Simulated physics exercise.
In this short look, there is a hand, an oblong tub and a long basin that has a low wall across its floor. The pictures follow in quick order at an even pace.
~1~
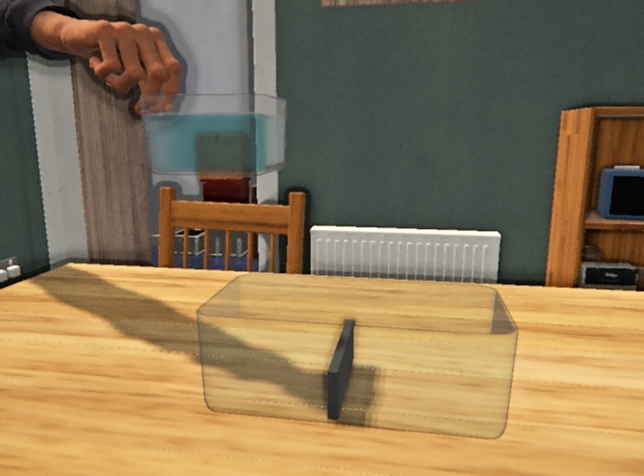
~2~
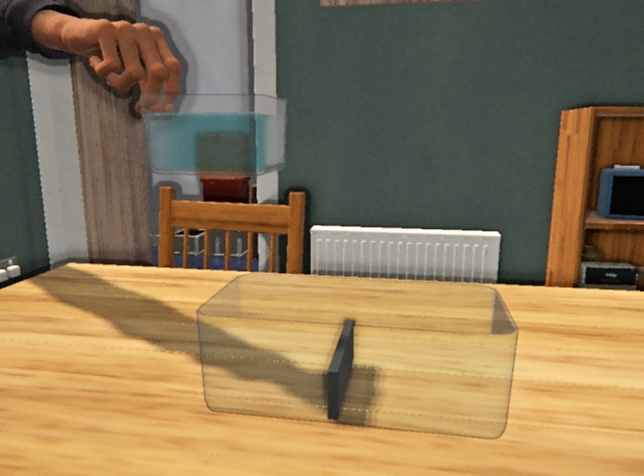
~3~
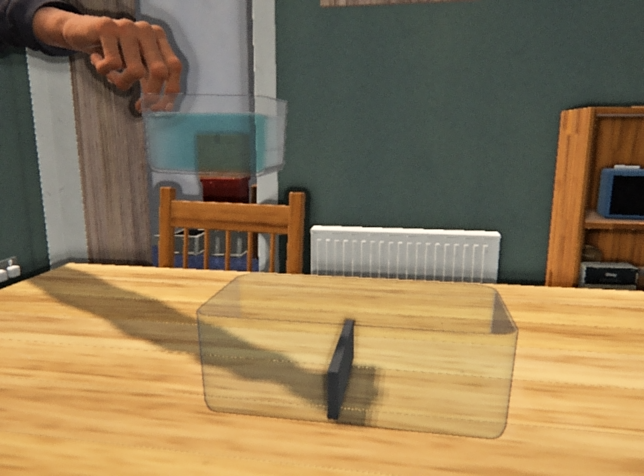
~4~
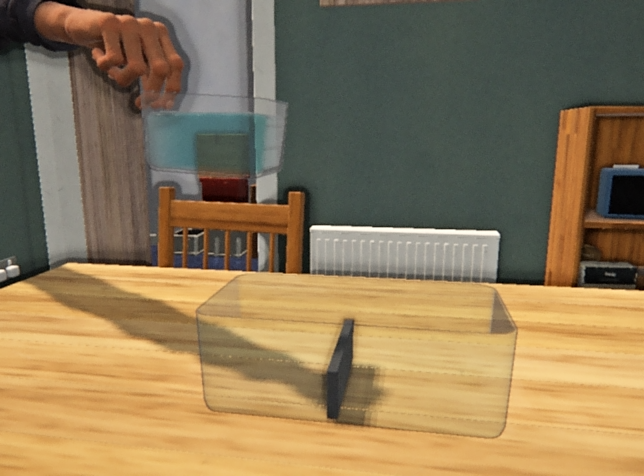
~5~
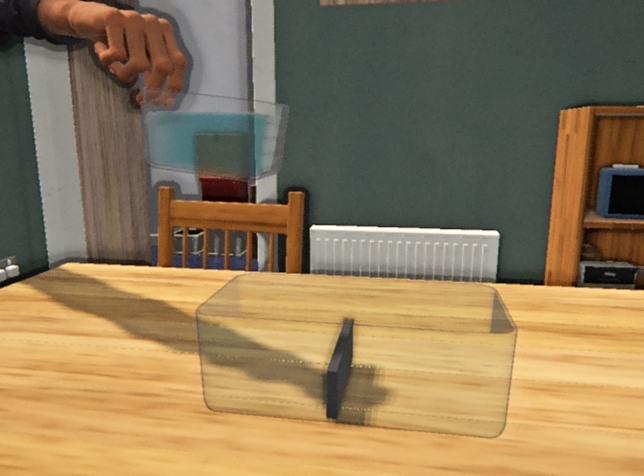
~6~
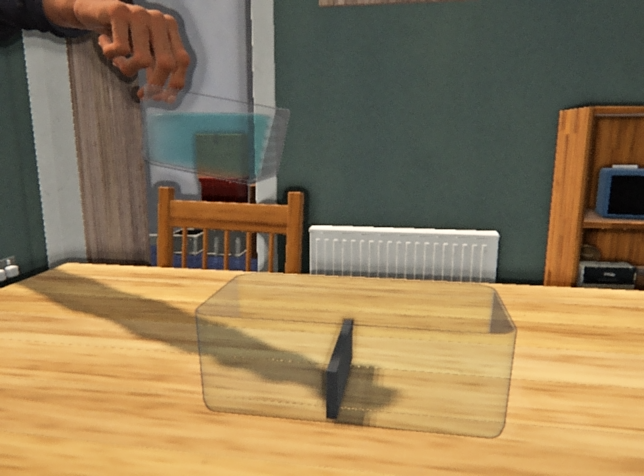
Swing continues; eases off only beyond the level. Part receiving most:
The right compartment will collect the most.
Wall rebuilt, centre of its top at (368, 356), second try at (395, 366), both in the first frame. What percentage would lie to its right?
Respectively 30 and 10 per cent, approximately.
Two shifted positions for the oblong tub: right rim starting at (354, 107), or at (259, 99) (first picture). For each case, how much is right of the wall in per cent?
Close to 95 in a hundred, then close to 40 in a hundred.
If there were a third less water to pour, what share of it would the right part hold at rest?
Roughly 30 %.
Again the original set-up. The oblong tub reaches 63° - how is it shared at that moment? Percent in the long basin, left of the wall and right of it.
Left: Roughly 5 %; right: Roughly 5 %.
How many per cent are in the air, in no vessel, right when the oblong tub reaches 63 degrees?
About 30 %.
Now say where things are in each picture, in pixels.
It leans 0°; its right rim is at (277, 100); the water meets the walls at (166, 117) and (276, 116); the long basin's rim runs from (220, 293) to (506, 310); the wall's top is at (342, 344), in the first frame.
It leans 0°; its right rim is at (277, 100); the water meets the walls at (166, 117) and (276, 116), in the second frame.
It leans 2°; its right rim is at (277, 102); the water meets the walls at (166, 116) and (277, 117), in the third frame.
It leans 4°; its right rim is at (278, 104); the water meets the walls at (166, 116) and (277, 117), in the fourth frame.
It leans 7°; its right rim is at (279, 107); the water meets the walls at (166, 116) and (278, 117), in the fifth frame.
It leans 10°; its right rim is at (280, 111); the water meets the walls at (166, 116) and (278, 117), in the sixth frame.
A moment on, the tilt is 63° and 57 per cent is still to pour, 3 is left of the wall and 7 right of it.
Next, the tilt is 101° and 10 per cent is still to pour, 18 is left of the wall and 61 right of it.
Then the tilt is 113° and 0 per cent is still to pour, 37 is left of the wall and 61 right of it.
Later the tilt is 113° and 0 per cent is still to pour, 37 is left of the wall and 61 right of it.
At rest 37 per cent lies left of the wall, 61 right of it and 1 outside.
